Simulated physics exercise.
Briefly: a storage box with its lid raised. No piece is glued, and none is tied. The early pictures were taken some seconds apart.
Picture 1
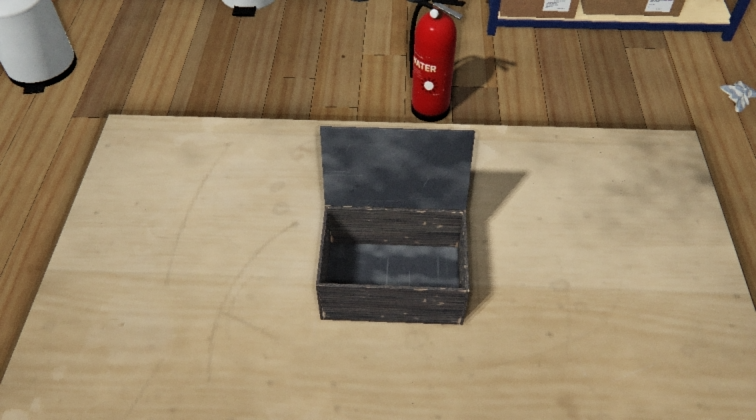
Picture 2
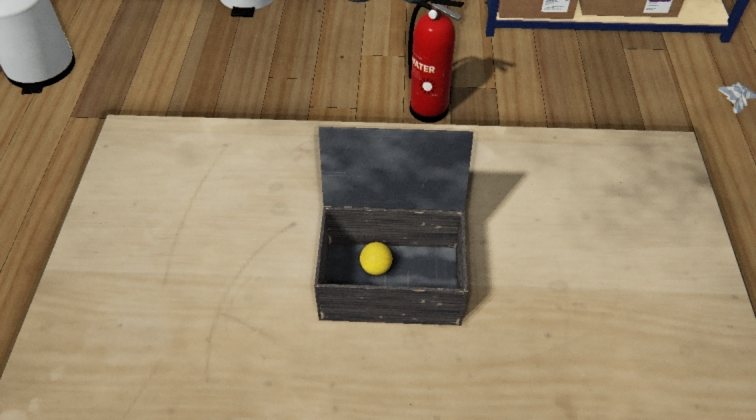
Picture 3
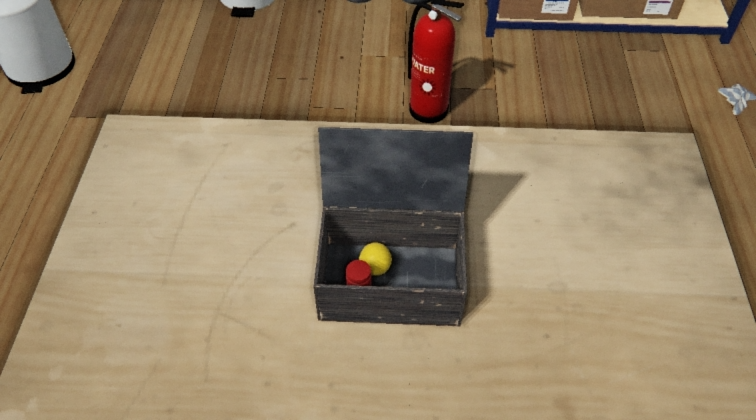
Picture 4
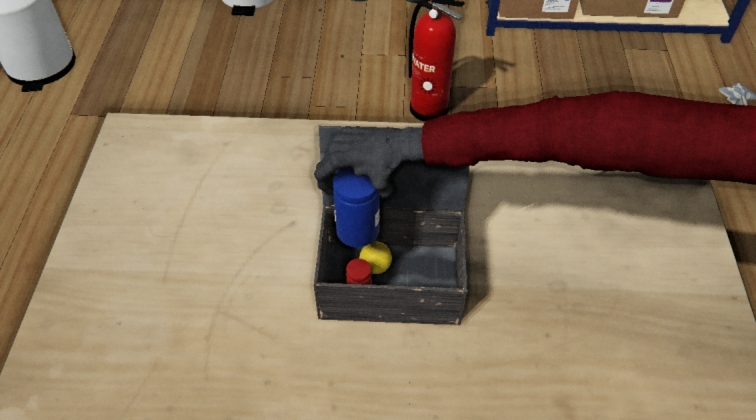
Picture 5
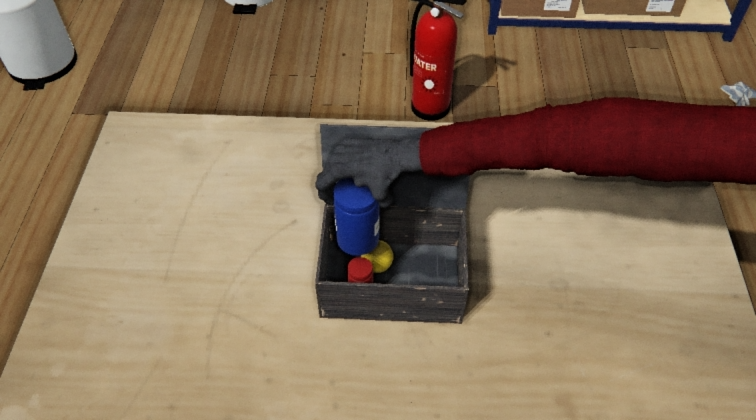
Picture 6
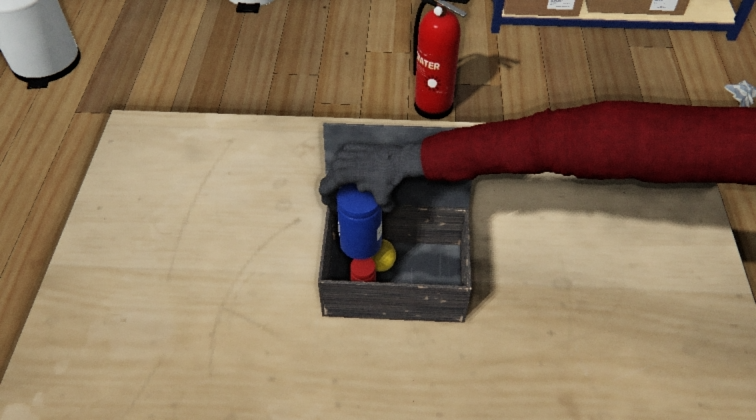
On a wooden table, an open box holding a yellow ball, then a red shaker too, before a gloved hand lowers a blue jar inside.
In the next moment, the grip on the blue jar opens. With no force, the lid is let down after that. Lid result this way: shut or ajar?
Ajar.
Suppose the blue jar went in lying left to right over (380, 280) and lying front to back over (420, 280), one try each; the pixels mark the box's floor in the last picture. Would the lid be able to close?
First, it stays ajar; second, it sits on the rim.
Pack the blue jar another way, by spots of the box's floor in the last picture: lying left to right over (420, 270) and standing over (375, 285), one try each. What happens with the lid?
The lid goes all the way down the first time and goes all the way down the second time.
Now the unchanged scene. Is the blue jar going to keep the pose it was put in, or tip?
By the end it has leaned over.
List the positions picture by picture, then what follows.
The last thing is not in view yet, in the first frame.
The last thing is not in view yet, in the second frame.
The last thing is not in view yet; red shaker (359, 284), in the third frame.
Coming down; blue jar (357, 207); red shaker (359, 283), in the fourth frame.
Coming down; blue jar (357, 216); red shaker (361, 281), in the fifth frame.
Put in, still held; blue jar (360, 220); red shaker (363, 280), in the sixth frame.
Then, 0.30 s later than the last frame, blue jar tilted by 29° near (359, 217).
Then, 0.40 s later than the last frame, blue jar tilted by 38° near (357, 224); red shaker moved a little.
Then, 1.00 s later than the last frame, lid starting down; blue jar tilted by 39° near (356, 225); red shaker moved a little.
When it is over, lid 80° above the rim; lying over in the box, blue jar; the other 2 as before. End places, in pixels of the last picture, blue jar near (356, 225).
